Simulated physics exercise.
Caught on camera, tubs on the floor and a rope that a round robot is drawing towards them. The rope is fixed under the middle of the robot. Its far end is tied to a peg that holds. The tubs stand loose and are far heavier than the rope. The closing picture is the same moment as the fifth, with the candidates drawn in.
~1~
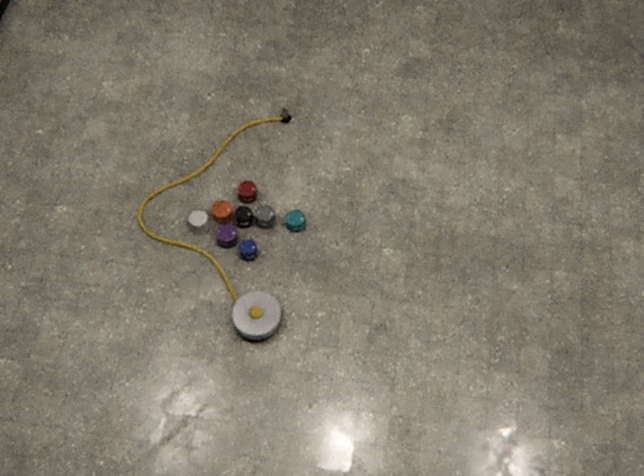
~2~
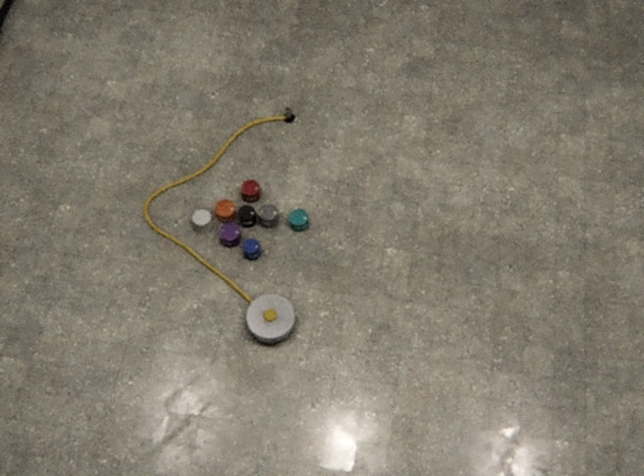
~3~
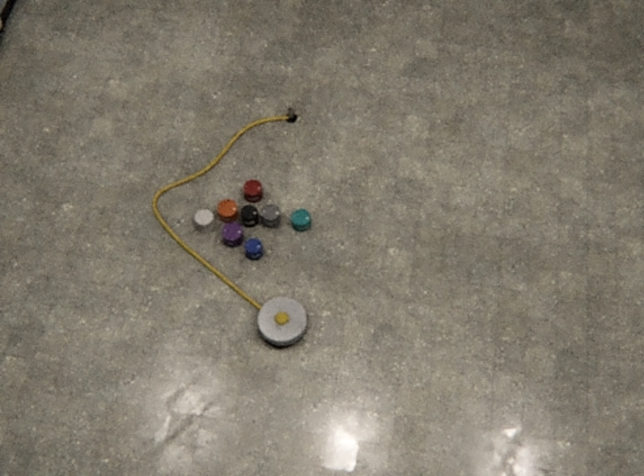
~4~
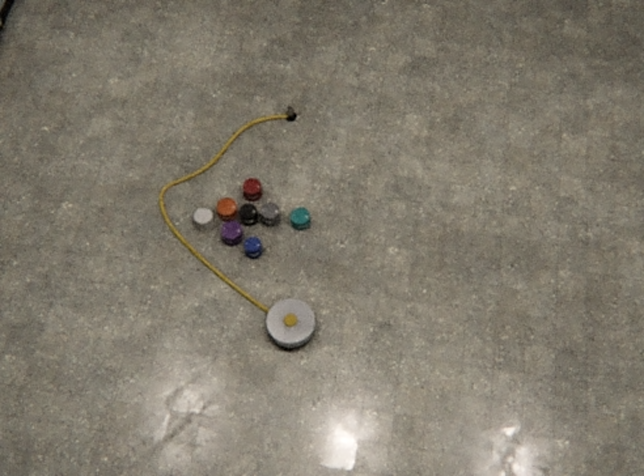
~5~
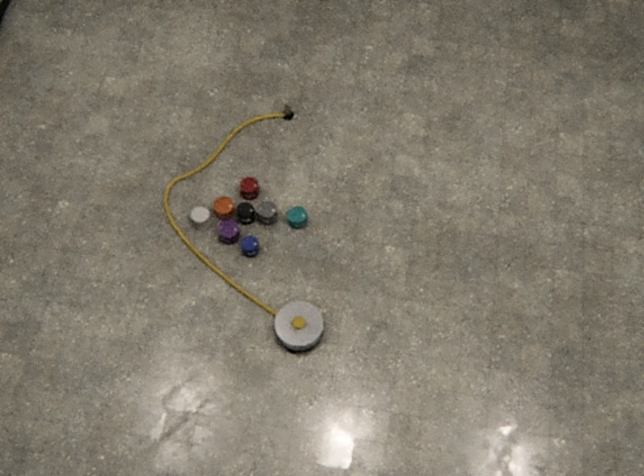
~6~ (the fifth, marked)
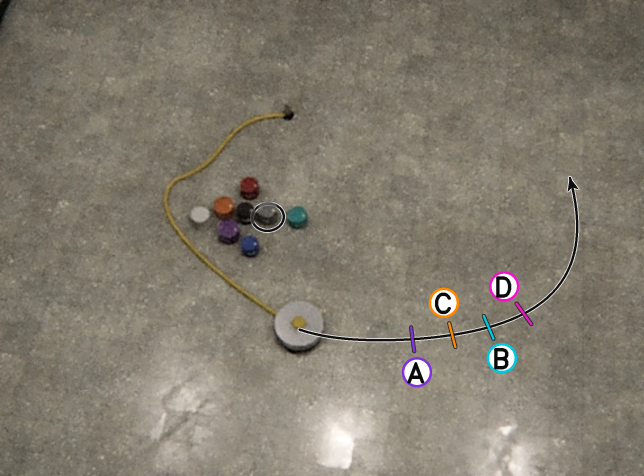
On a mottled grey floor, a round grey robot attached to a curved yellow rope glides a short way right and slightly down, drawing the rope's bend closer to a cluster of small coloured tubs, which stay put.
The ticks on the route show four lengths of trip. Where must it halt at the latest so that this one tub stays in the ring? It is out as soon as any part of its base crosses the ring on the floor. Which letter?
Up to mark A.
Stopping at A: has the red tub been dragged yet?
By then, no.
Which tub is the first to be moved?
The white one.
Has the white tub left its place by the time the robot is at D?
Yes.
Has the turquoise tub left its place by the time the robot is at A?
By then, no.
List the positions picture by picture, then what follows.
The first picture shows robot (257, 316); peg (285, 115); black tub (244, 217).
The second picture shows robot (271, 319); orange tub (226, 211).
The third picture shows robot (283, 322); purple tub (233, 235).
The fourth picture shows robot (291, 324); blue tub (253, 248).
The fifth picture shows robot (299, 326); turquoise tub (297, 218); peg (288, 111); black tub (246, 213).
On the marked copy, A at (413, 339); B at (489, 327); C at (452, 335); D at (524, 314); the ring at (268, 217); the route from (299, 330) via (510, 320) to (570, 178).
Following A. Soon after the start, robot (338, 335); grey tub (267, 213).
Later, robot (379, 337); grey tub (267, 213); white tub (209, 218).
In the end, robot (413, 336); orange tub (235, 204); purple tub (242, 234); grey tub (267, 213); blue tub (255, 246); white tub (232, 220); the grey tub is still in its ring.
As for the rest, B drags the ringed tub to (294, 207); C drags the ringed tub to (284, 213); D drags the ringed tub to (315, 200).
